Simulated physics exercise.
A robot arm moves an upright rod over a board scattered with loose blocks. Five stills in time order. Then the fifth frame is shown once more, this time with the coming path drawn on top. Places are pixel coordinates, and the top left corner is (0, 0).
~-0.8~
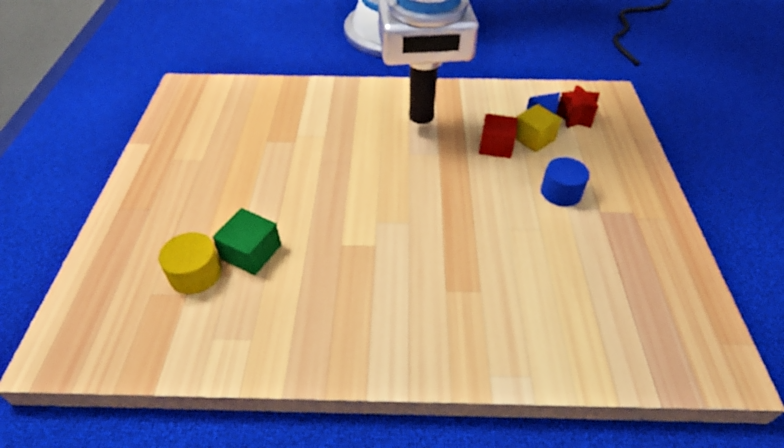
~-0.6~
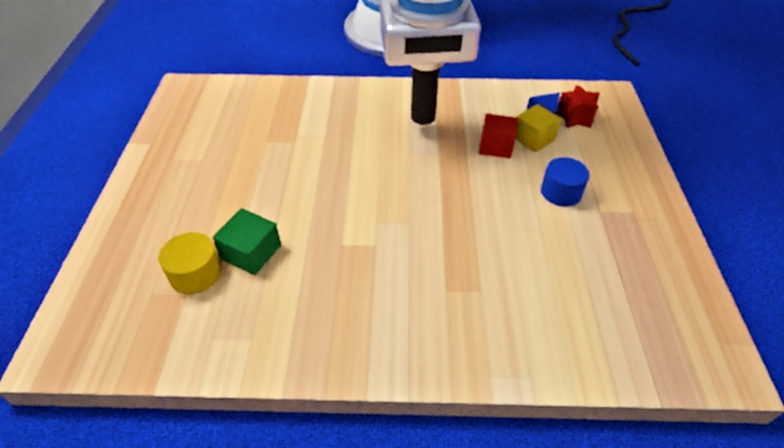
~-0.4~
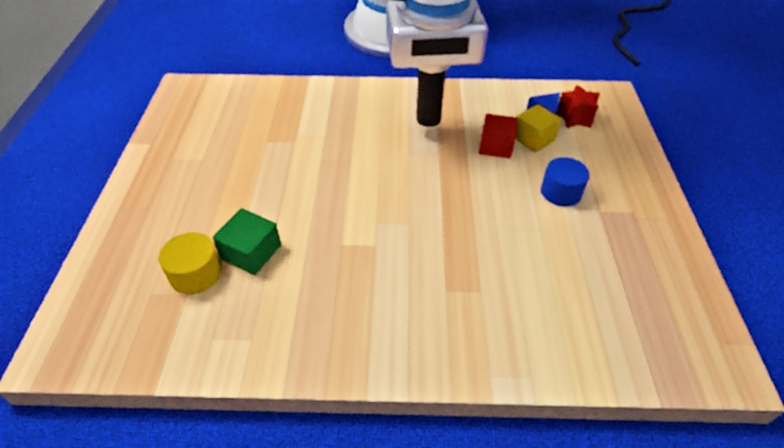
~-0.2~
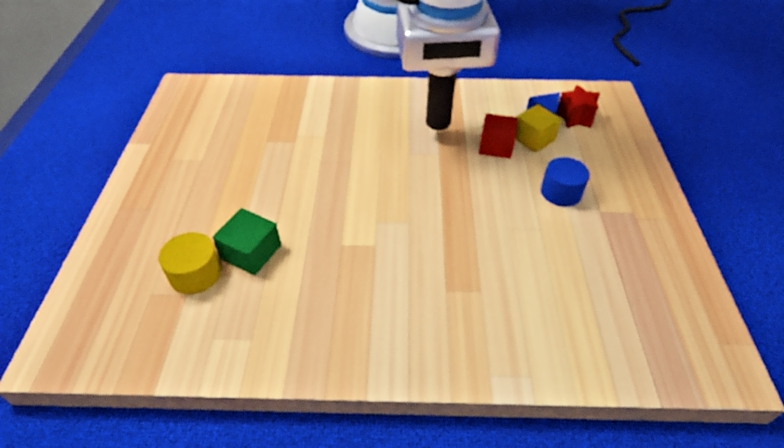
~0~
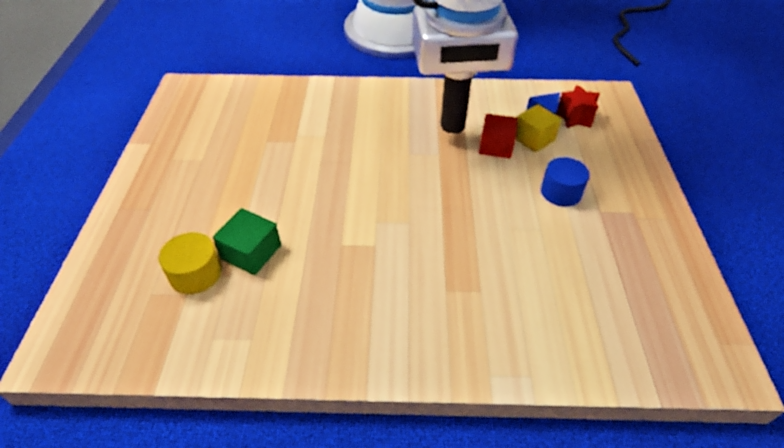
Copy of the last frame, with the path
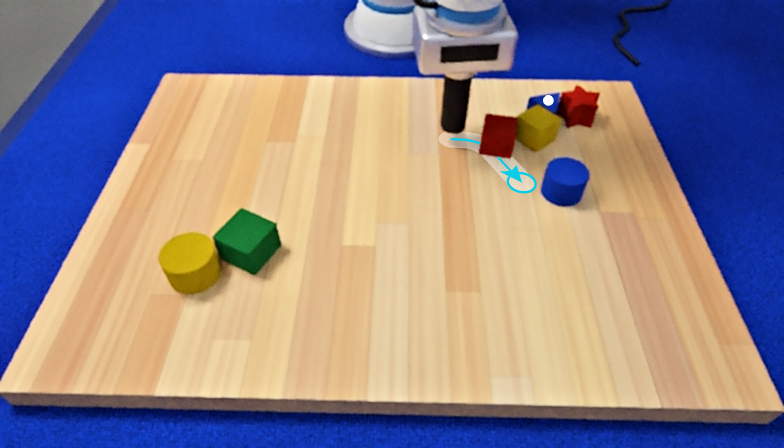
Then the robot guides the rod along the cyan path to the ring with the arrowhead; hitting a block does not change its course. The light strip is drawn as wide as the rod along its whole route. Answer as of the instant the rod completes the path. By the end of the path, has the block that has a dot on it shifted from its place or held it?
In the end it has not been moved.
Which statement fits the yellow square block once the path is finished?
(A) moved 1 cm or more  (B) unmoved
I choose A.
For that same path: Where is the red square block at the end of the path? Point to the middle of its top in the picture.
It ends at (543, 141).
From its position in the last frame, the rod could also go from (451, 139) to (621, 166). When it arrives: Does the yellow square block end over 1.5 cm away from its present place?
Yes, that is what happens.
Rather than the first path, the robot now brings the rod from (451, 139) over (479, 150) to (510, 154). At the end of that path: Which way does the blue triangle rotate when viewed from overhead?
It ends up turned anticlockwise.
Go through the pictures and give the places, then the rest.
The first picture shows rod's lower end (421, 117); red square block (500, 125); yellow square block (539, 117); blue triangle (548, 100).
The second picture shows rod (423, 118); blocks still.
The third picture shows rod (429, 120); blocks still.
The fourth picture shows rod (438, 123); blocks still.
The fifth picture shows rod (453, 126); red square block (500, 125); yellow square block (539, 117); blue triangle (548, 100).
Drawn move, from (451, 139) over (482, 144) and (503, 162) to (522, 183); the dot is on the blue triangle.
On the path given first. One third of the way, rod (484, 131); red square block (515, 129); yellow square block (548, 118).
Two thirds of the way, rod (506, 150); red square block (539, 140), turned 25° anticlockwise; yellow square block (550, 118), turned 15° anticlockwise.
At the end, rod (525, 170); red square block (543, 141), turned 35° anticlockwise; yellow square block (550, 118), turned 15° anticlockwise; blue triangle still.
